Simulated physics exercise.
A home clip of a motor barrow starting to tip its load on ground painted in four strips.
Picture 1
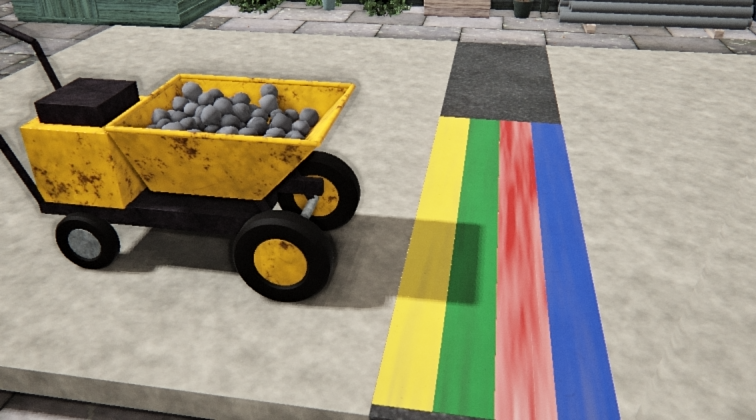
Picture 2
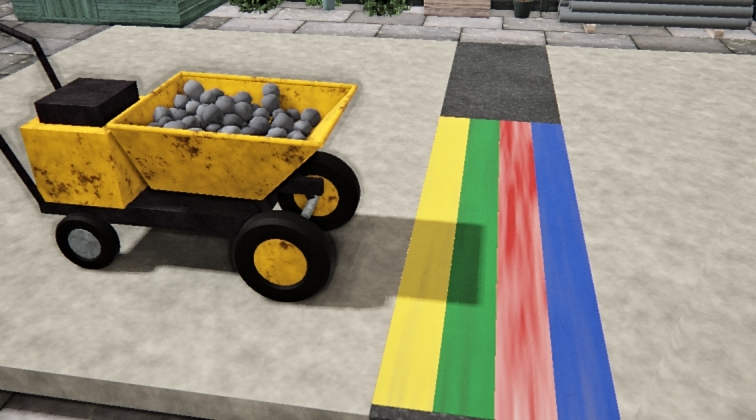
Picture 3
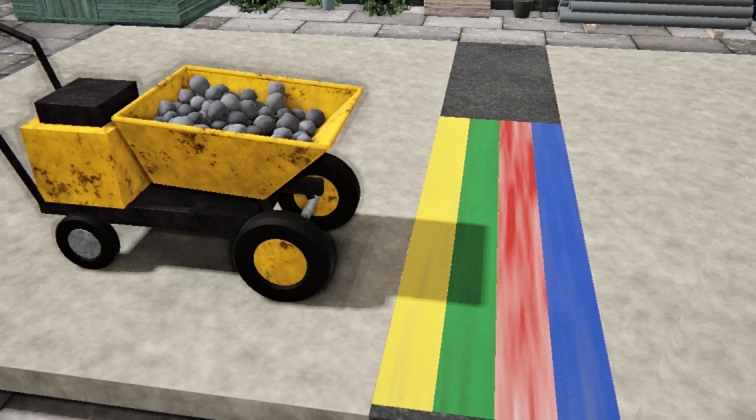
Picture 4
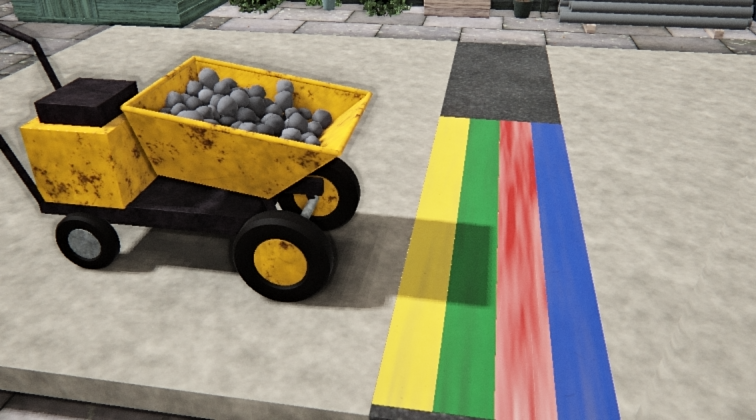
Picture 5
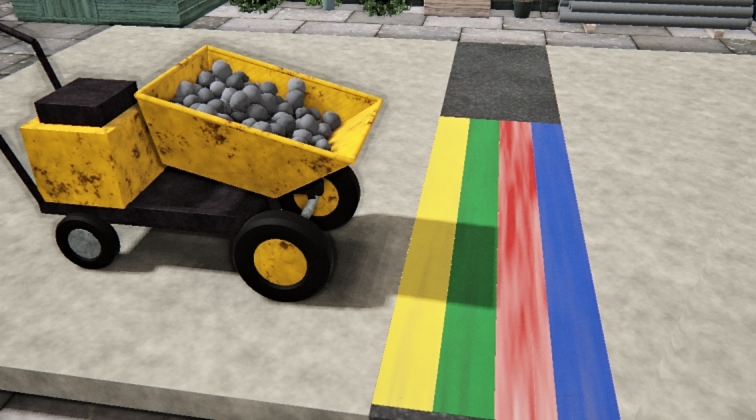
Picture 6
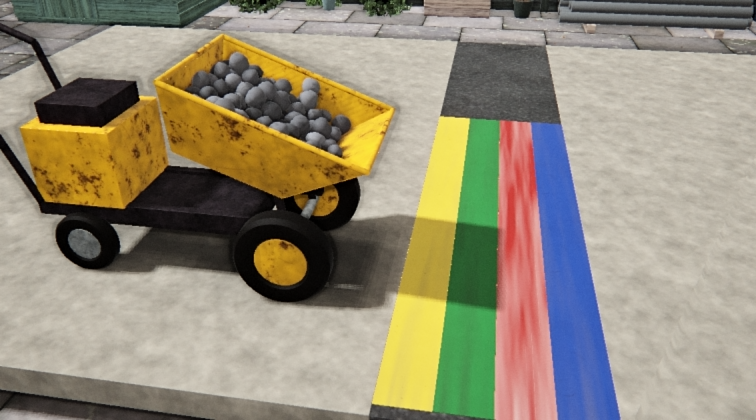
The clip opens on a yellow motor barrow with a level skip of round grey cobbles, standing left of ground painted in yellow, green, red and blue strips. The skip tilts slightly toward the strips, then more steeply, its back rising and the cobbles still inside.
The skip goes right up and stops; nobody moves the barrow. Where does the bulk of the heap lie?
The green strip carries the most.
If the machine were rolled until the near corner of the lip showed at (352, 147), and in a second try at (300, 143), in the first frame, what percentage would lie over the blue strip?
The first gives 20 %, the second 10 %.
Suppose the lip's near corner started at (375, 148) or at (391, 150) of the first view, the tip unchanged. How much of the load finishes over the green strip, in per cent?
Near 20 % and 10 %.
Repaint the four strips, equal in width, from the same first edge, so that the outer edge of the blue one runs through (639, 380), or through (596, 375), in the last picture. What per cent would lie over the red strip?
The first gives 20 %, the second 20 %.
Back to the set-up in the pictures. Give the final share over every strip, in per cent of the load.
Yellow strip: 15 %, green strip: 35 %, red strip: 25 %, blue strip: 10 %.
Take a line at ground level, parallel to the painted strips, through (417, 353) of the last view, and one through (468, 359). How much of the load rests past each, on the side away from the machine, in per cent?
Near 90 % and 60 %.
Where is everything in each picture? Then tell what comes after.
The first picture shows lip of the skip (317, 144), level; top of the load (205, 116), round cobbles; yellow strip (413, 347); green strip (468, 353); red strip (524, 360); blue strip (582, 367).
The second picture shows lip of the skip (320, 145), tipped barely; top of the load (207, 114).
The third picture shows lip of the skip (327, 148), tipped barely; top of the load (212, 110).
The fourth picture shows lip of the skip (338, 154), tipped a little; top of the load (207, 97).
The fifth picture shows lip of the skip (352, 162), tipped a little; top of the load (219, 89).
The sixth picture shows lip of the skip (367, 173), tipped clearly; top of the load (221, 90); yellow strip (413, 347); green strip (468, 353); red strip (524, 360); blue strip (582, 367).
Just after the last frame, skip tipped steeply; every one in the skip.
A moment on, skip tipped right over; roughly two thirds in the skip; about a tenth over the yellow strip; roughly a quarter over the green strip; just a few over the red strip.
Further on, skip tipped right over; about a tenth in the skip; about a tenth over the yellow strip; roughly a third over the green strip; roughly a quarter over the red strip; about a tenth over the blue strip; about a tenth off the paint.
When it is over, skip tipped right over; about a tenth in the skip; about a tenth over the yellow strip; roughly a third over the green strip; roughly a quarter over the red strip; about a tenth over the blue strip; about a tenth off the paint.
